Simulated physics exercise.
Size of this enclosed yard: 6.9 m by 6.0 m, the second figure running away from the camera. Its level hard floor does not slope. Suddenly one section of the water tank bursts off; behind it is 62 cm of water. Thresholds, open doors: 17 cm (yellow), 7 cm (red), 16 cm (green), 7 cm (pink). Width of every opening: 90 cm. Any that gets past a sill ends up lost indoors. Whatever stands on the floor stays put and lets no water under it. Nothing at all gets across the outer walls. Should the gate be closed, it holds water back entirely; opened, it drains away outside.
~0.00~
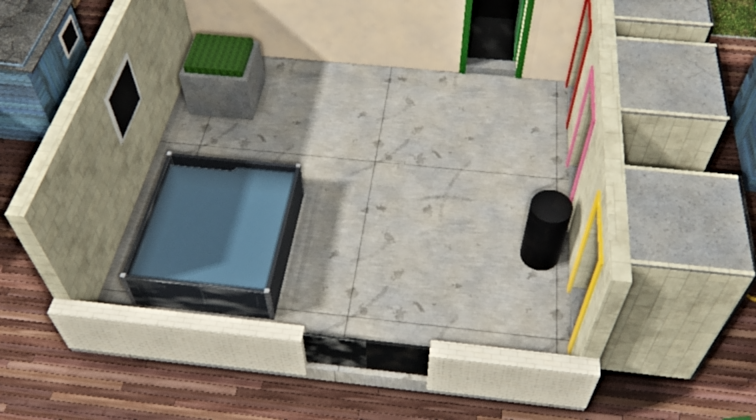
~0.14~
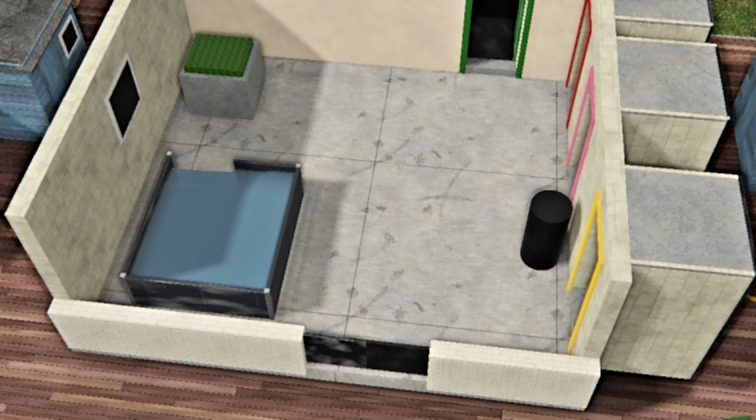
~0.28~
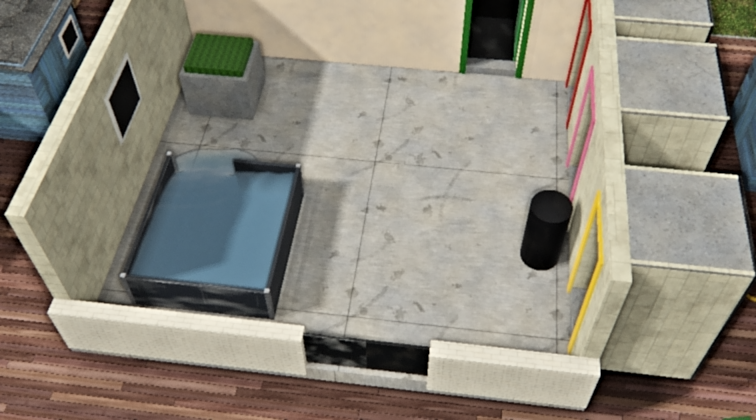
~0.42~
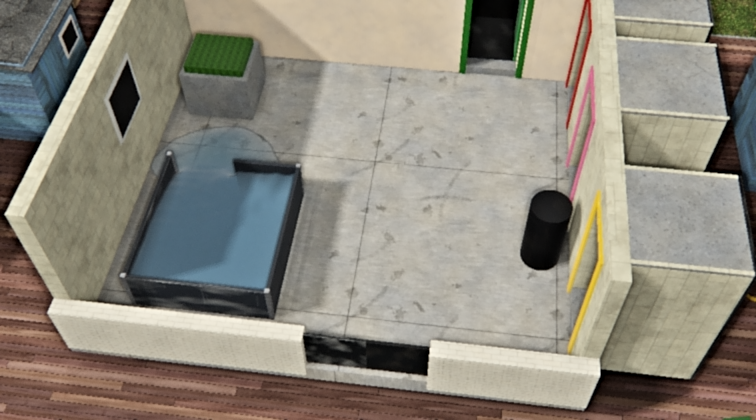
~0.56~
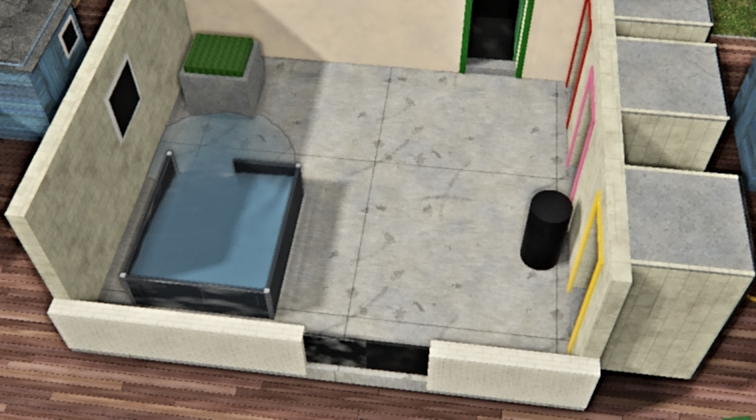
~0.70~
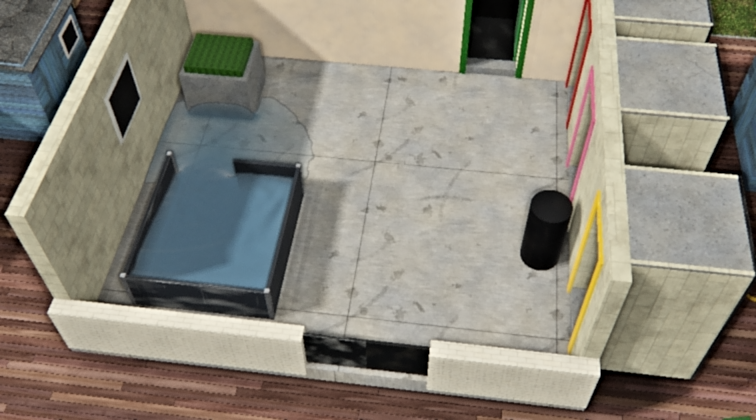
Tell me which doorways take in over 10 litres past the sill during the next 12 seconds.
In order: Yellow door: Not over; red door: Over; green door: Not over; pink door: Over.
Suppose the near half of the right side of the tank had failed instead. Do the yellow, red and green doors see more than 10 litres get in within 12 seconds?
Door yellow goes beyond, door red goes beyond, door green stays within.
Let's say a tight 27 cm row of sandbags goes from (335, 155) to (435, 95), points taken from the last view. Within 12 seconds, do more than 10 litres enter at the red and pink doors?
At the red door the limit is exceeded, and at the pink door it is not reached.
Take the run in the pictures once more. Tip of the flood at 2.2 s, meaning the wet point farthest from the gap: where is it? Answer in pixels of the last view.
I'd mark it close to (445, 73).
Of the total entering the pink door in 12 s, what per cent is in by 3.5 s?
0 percent or so by then.
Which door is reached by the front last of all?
The answer is the yellow door.
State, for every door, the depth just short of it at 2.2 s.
In centimetres - yellow: 0, red: 0, green: 0, pink: 0.
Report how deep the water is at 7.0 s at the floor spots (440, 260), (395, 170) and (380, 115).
About 1, 2 and 5 cm respectively.
After 1.4 s water covers 15 % of the floor and is deepest (44 cm) near (179, 122); yellow door not reached, red door not reached, green door not reached, pink door not reached.
After 2.2 s water covers 25 % of the floor and is deepest (42 cm) near (193, 58); yellow door not reached, red door not reached, green door not reached, pink door not reached.
After 3.5 s water covers 50 % of the floor and is deepest (28 cm) near (193, 58); yellow door not reached, red door 5 cm at the sill, 0 L in, green door 8 cm at the sill, 0 L in, pink door not reached.
After 7.0 s water covers 85 % of the floor and is deepest (18 cm) near (554, 243); yellow door 2 cm at the sill, 0 L in, red door 16 cm at the sill, 158 L in, green door 9 cm at the sill, 0 L in, pink door 11 cm at the sill, 11 L in.
After 12.0 s water covers 100 % of the floor and is deepest (12 cm) near (309, 352); yellow door 8 cm at the sill, 0 L in, red door 9 cm at the sill, 229 L in, green door 9 cm at the sill, 0 L in, pink door 9 cm at the sill, 50 L in.
